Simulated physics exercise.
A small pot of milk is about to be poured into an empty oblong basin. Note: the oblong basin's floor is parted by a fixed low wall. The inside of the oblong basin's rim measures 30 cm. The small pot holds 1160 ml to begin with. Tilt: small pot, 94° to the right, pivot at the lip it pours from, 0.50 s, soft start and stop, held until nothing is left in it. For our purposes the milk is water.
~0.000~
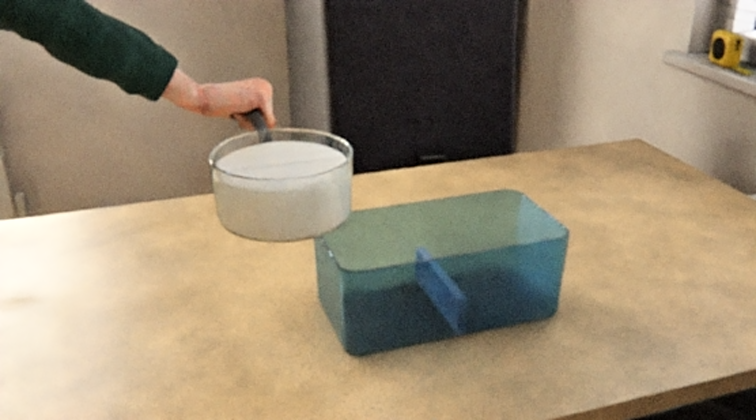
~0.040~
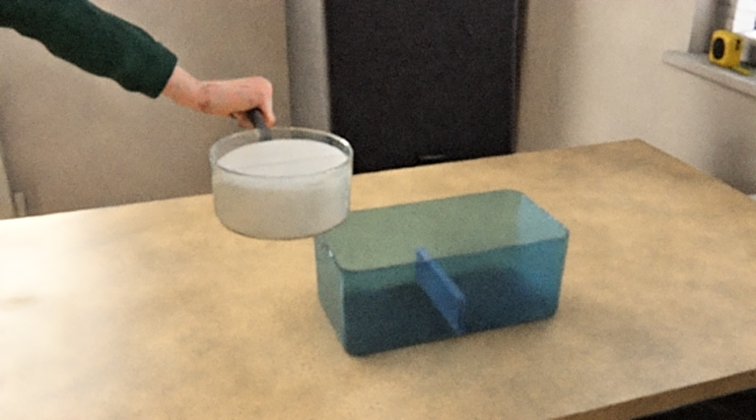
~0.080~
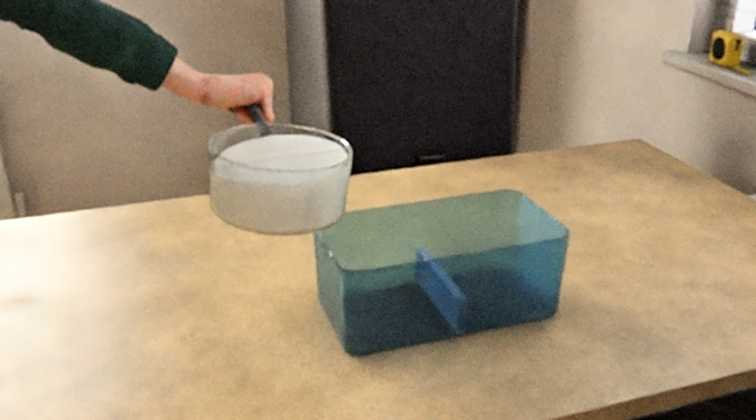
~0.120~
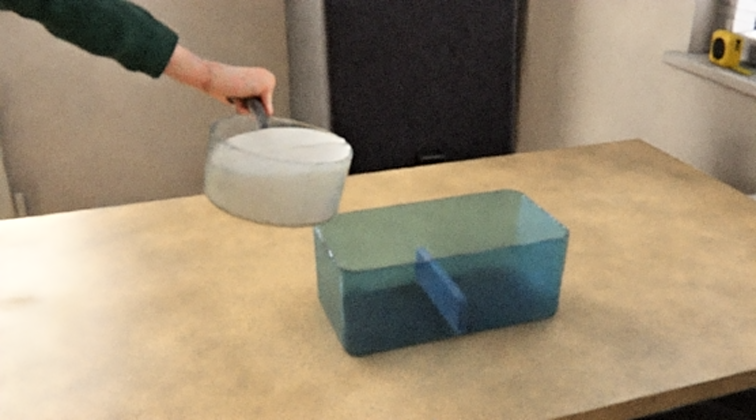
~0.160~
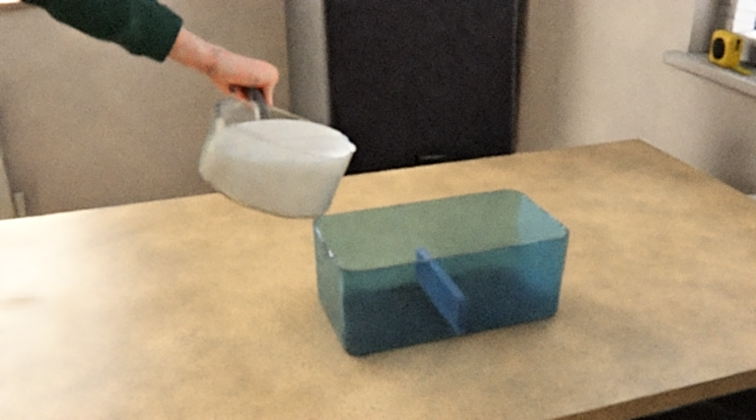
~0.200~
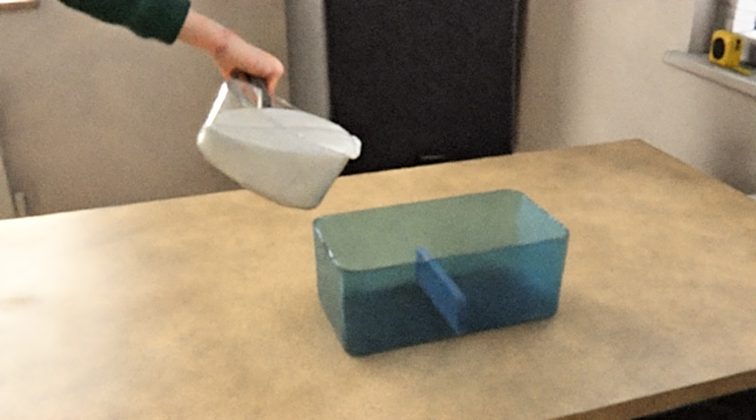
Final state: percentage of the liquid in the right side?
Approximately 47 %.
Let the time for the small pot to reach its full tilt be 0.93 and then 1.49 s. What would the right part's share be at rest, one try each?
The first try gives around 50 percent, the second around 35 percent.
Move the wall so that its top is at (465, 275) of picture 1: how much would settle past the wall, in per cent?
That would be about 20 in a hundred, I'd say.
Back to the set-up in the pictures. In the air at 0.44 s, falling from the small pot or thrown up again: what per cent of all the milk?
It comes to roughly 44 per cent.
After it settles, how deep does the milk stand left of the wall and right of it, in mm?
On the left it stands about 26 mm, on the right about 26 mm.
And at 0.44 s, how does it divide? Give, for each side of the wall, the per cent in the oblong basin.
6 on the left, 0 on the right, roughly.
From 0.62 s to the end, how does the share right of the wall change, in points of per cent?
It ends up lower by roughly 4.
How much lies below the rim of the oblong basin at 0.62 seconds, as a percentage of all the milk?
Around 64 in a hundred.
Then, 0.44 s in, the tilt is 91° and 49 per cent is still to pour, 6 is left of the wall and 0 right of it.
Then, 0.62 s in, the tilt is 94° and 9 per cent is still to pour, 13 is left of the wall and 51 right of it.
Then, 0.80 s in, the tilt is 94° and 3 per cent is still to pour, 25 is left of the wall and 45 right of it.
Then, 1.00 s in, the tilt is 94° and 1 per cent is still to pour, 38 is left of the wall and 47 right of it.
Finally, 46 per cent lies left of the wall, 47 right of it and 7 outside.
